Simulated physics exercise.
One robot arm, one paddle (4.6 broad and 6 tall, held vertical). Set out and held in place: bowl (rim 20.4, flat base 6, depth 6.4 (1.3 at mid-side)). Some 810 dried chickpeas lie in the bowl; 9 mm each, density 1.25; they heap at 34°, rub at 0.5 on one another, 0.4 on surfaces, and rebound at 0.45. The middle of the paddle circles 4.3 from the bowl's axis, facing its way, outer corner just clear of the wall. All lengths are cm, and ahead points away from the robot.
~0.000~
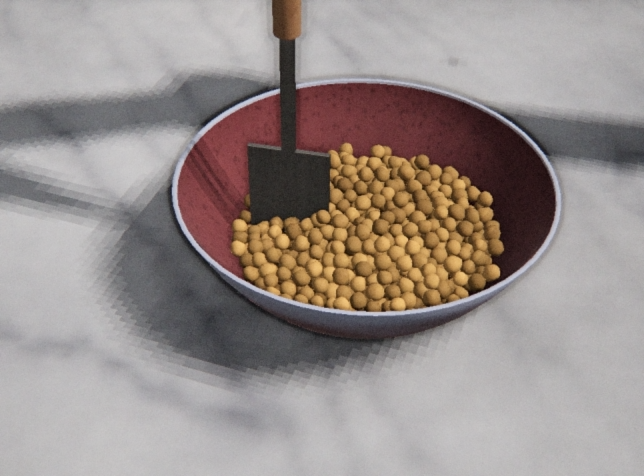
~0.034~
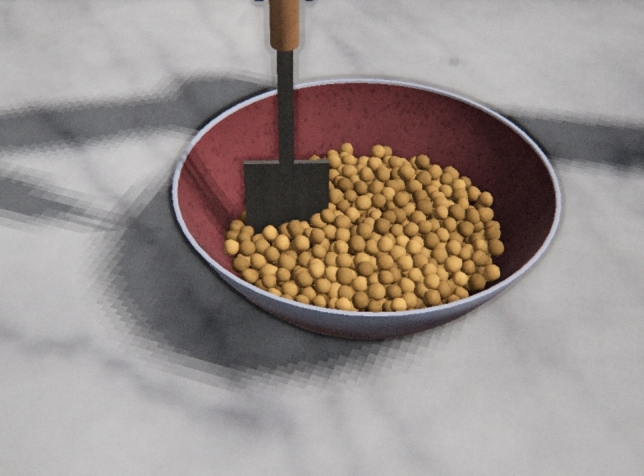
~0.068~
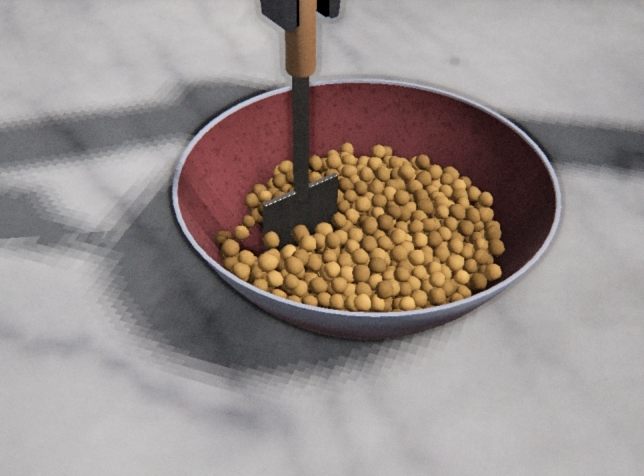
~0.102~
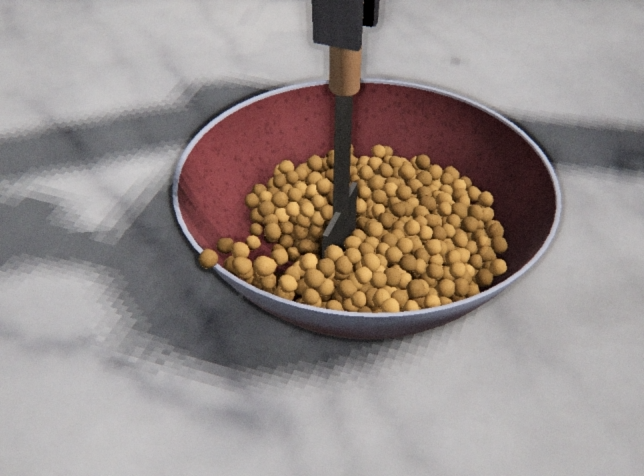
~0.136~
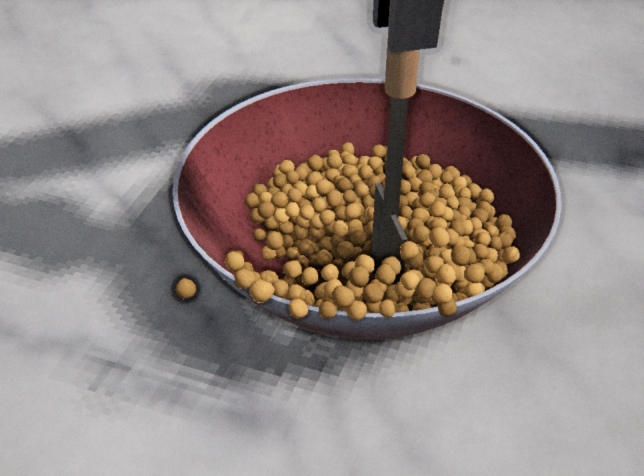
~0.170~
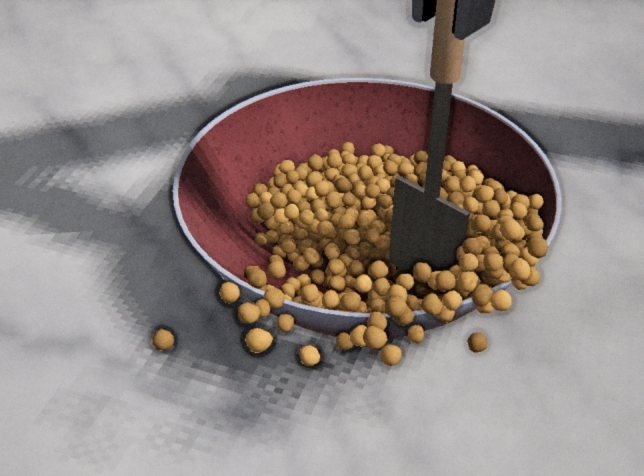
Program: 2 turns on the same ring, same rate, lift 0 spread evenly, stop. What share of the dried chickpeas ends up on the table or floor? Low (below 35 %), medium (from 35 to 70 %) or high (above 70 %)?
A medium share, from 35 to 70 %, ends on the table or floor.
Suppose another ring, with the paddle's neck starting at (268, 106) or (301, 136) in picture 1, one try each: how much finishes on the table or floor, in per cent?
Some 40 and 30 per cent.
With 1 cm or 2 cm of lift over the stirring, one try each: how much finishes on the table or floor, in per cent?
Some 35 and 30 per cent.
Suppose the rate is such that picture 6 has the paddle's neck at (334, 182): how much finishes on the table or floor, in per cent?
Some 10 per cent.
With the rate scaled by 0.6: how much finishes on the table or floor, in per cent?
About 15 per cent.
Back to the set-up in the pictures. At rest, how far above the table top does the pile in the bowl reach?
Roughly 6.0 cm.
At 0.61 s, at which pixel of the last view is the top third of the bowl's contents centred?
Near (463, 199).
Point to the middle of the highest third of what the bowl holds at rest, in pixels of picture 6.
Near (294, 249).
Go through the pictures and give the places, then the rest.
The paddle neck at (288, 126), 0° round; upper third of the load around (378, 221), from x 240 to 495, top at y 150; 807 in the bowl, in the first picture.
The paddle neck at (286, 138), 15° round; upper third of the load around (374, 225), from x 230 to 495, top at y 150, in the second picture.
The paddle neck at (301, 165), 48° round; upper third of the load around (369, 240), from x 225 to 495, top at y 150, in the third picture.
The paddle neck at (341, 184), 83° round; upper third of the load around (381, 256), from x 210 to 500, top at y 150; 804 in the bowl, 3 in flight or on the tool, in the fourth picture.
The paddle neck at (393, 186), 117° round; upper third of the load around (419, 254), from x 185 to 510, top at y 150; 793 in the bowl, 14 in flight or on the tool, in the fifth picture.
The paddle neck at (434, 171), 151° round; upper third of the load around (464, 230), from x 165 to 535, top at y 150; 770 in the bowl, 37 in flight or on the tool, in the sixth picture.
After 0.39 s, 11° round, highest piece 11 above the table; 576 in the bowl, 128 on the table or floor, 103 in flight or on the tool.
After 0.61 s, 230° round, highest piece 10 above the table; 490 in the bowl, 284 on the table or floor, 33 in flight or on the tool.
After 0.91 s, 0° round, highest piece 7 above the table; 448 in the bowl, 357 on the table or floor, 2 in flight or on the tool.
After 1.61 s, 0° round, highest piece 6 above the table; 448 in the bowl, 359 on the table or floor.
In the end, 448 in the bowl, 359 on the table or floor. That is 44 % on the table or floor.
